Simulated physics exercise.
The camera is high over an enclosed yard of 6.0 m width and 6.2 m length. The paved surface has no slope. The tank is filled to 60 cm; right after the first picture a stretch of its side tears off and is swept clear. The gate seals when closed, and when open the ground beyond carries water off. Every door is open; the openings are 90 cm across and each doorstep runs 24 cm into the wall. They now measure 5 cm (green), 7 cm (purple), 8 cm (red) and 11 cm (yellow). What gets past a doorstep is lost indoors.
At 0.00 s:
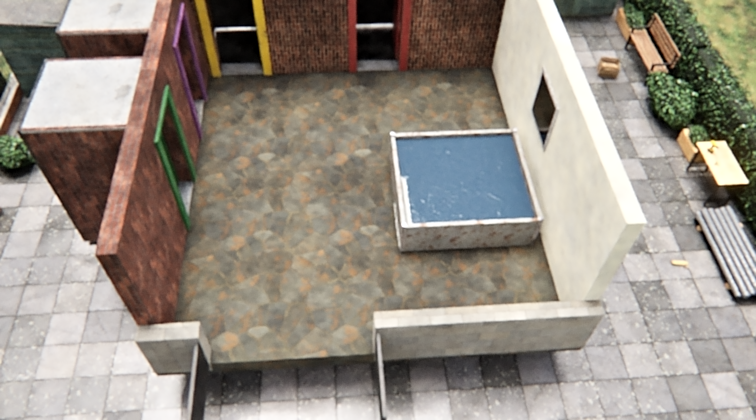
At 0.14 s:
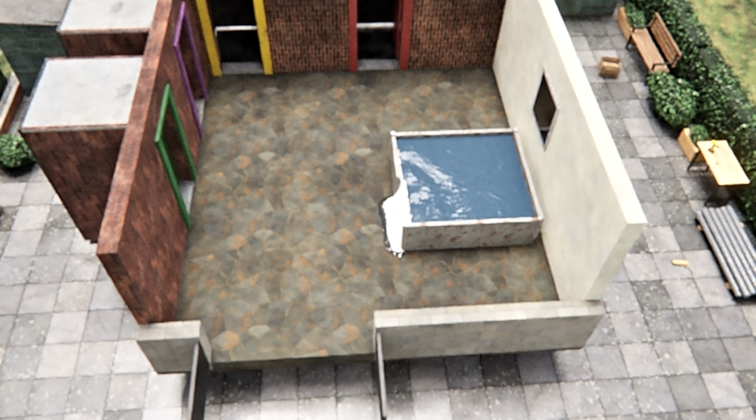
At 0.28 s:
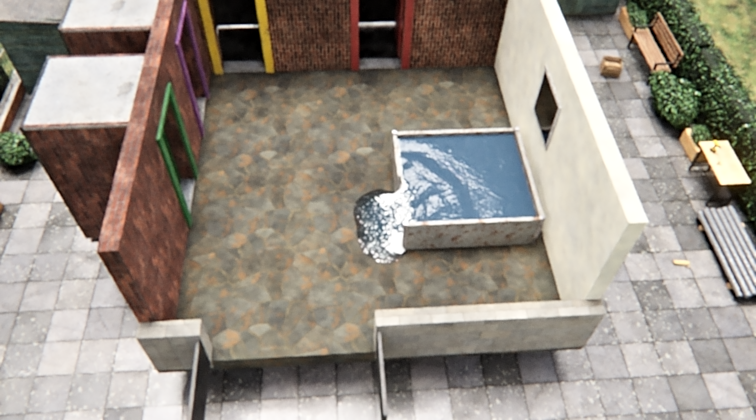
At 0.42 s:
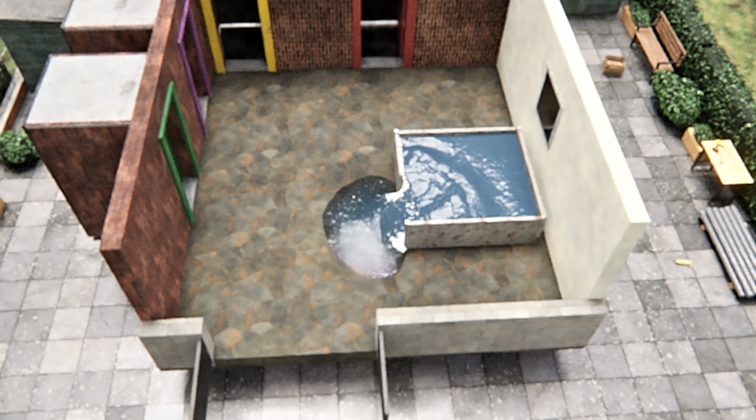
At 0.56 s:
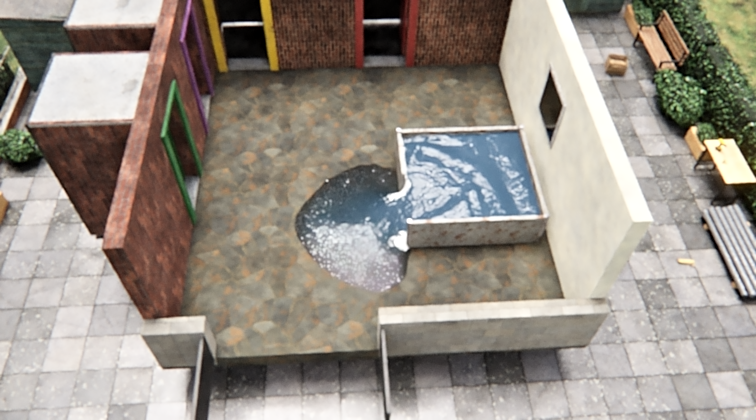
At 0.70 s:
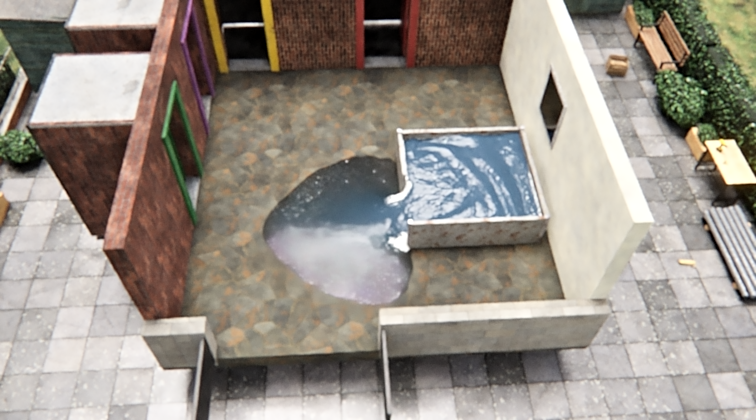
Water pours from the left side of a raised tank and spreads across the paved yard.
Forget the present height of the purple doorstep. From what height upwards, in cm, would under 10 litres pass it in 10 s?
Close to 5 cm is just enough.
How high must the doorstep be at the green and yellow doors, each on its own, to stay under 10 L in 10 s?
About 18 cm at green and 9.5 cm at yellow.
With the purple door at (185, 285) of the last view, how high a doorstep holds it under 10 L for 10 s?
About 19 cm.
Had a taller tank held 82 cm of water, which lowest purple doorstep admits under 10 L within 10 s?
About 7.5 cm.
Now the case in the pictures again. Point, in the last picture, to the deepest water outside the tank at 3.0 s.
At about (186, 282).
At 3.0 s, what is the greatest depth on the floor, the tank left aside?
About 24 cm.
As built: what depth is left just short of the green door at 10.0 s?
Roughly 6.5 cm deep.
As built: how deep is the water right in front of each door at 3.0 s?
Depths in cm: Green 18, purple 8, red 0, yellow 0.
After 1.4 s water covers 35 % of the floor, deepest (32 cm) near (396, 228); it has not reached the purple door.
After 3.0 s water covers 45 % of the floor, deepest (24 cm) near (186, 282); 8 cm at the purple door, 0 litres in over its 7 cm doorstep.
After 10.0 s water covers 80 % of the floor, deepest (8 cm) near (210, 116); 7 cm at the purple door, 2 litres in over its 7 cm doorstep.
At the purple door as built, the water arrived by 2.4 s and peaked near 8 cm at 3.2 s.
Run again over the same 10 s with other heights there, 13 litres in over 4.5 cm, 4 litres over 6 cm. The limit of 10 litres is kept from about 5 cm up.
